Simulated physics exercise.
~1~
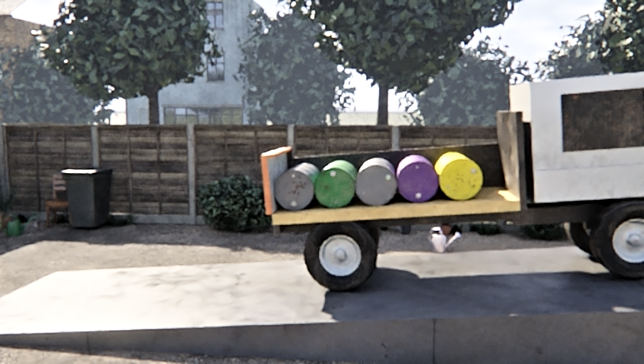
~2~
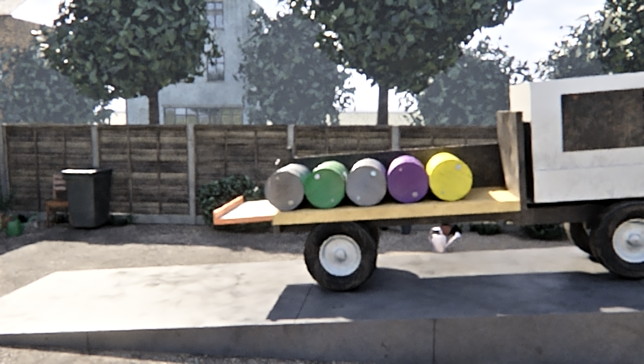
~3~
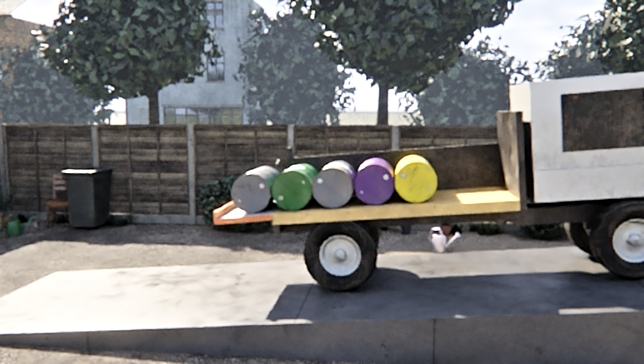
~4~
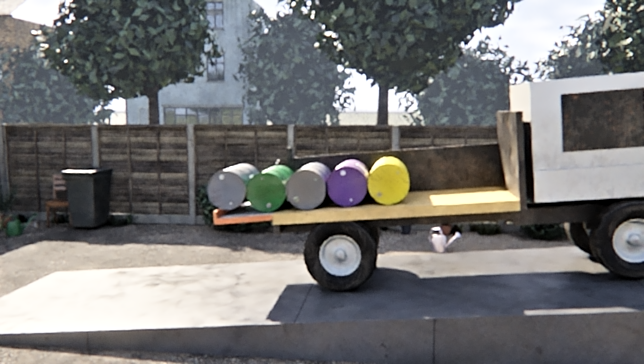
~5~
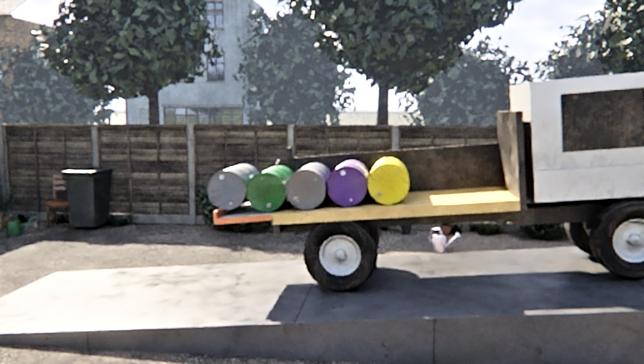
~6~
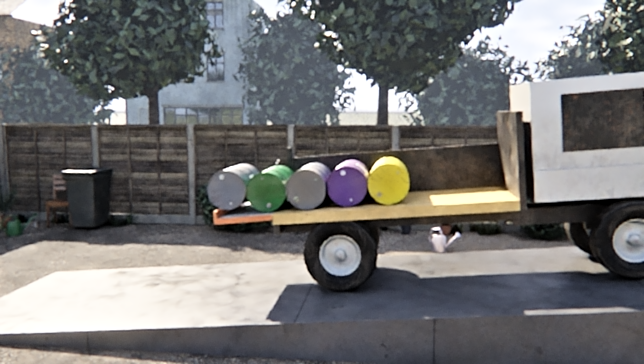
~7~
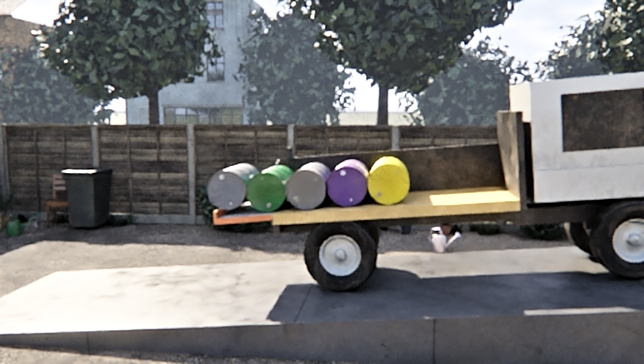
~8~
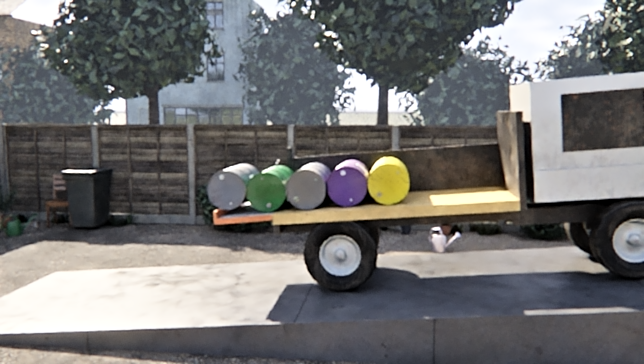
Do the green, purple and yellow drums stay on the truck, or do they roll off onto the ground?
The green, purple and yellow drums all stay on the truck. They roll left and come to rest in a row, with none reaching the ground.
